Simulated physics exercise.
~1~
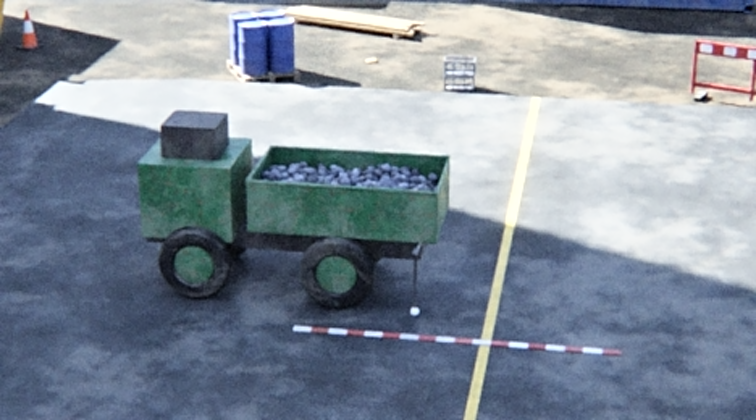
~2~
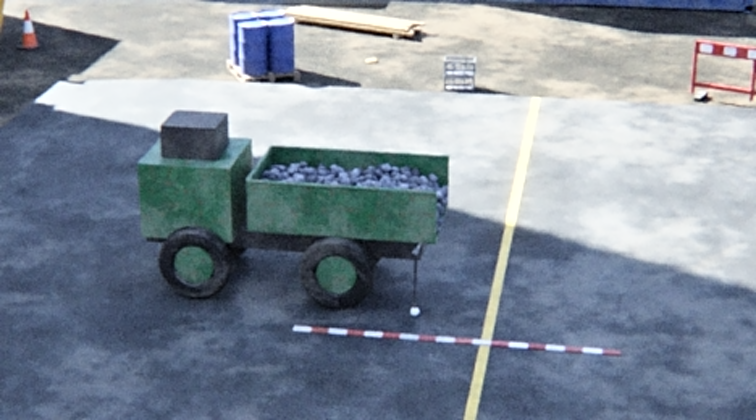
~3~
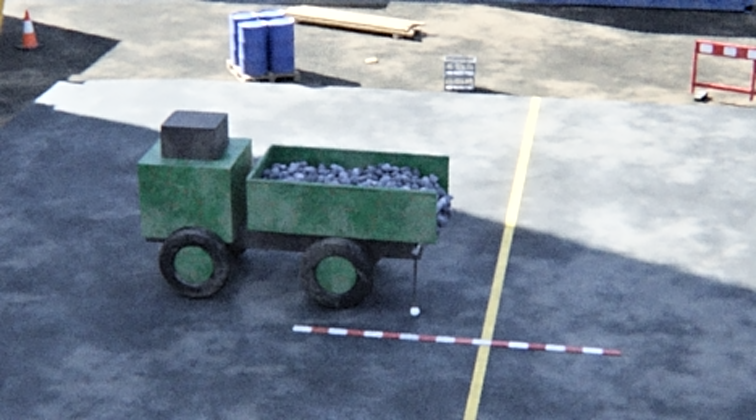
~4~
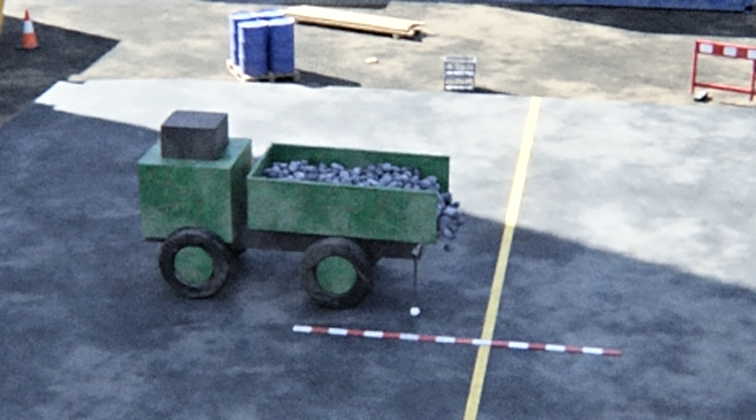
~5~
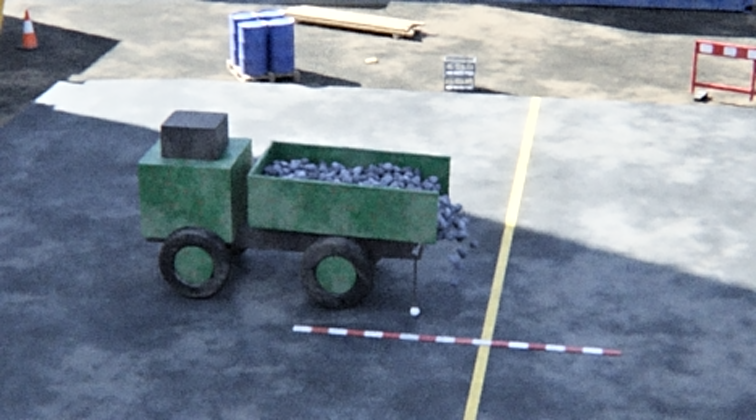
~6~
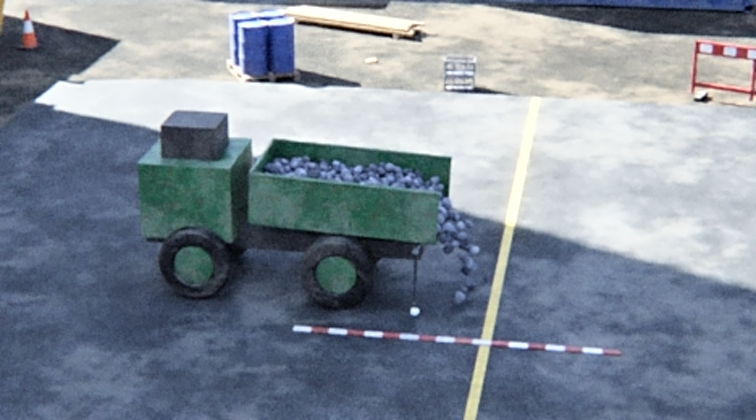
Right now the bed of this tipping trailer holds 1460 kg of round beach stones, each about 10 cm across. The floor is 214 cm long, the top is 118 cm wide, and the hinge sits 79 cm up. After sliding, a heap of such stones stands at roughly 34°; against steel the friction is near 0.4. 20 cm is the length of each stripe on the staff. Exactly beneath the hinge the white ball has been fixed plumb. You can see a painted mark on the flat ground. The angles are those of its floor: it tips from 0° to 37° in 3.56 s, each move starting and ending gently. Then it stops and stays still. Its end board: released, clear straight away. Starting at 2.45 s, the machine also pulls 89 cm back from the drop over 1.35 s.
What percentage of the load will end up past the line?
About 40 per cent.
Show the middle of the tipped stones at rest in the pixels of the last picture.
Roughly at (480, 287).
A little later the floor is at 31°; 49 % in the bed, 35 % short of the line, 16 % past the line; the foremost stones are at (576, 318).
Then the floor is at 37°; 0 % in the bed, 61 % short of the line, 39 % past the line; the foremost stones are at (619, 311).
Later still the floor is at 37°; 0 % in the bed, 61 % short of the line, 39 % past the line; the foremost stones are at (621, 308).
In the end the floor is at 37°; 0 % in the bed, 61 % short of the line, 39 % past the line; the foremost stones are at (621, 308).
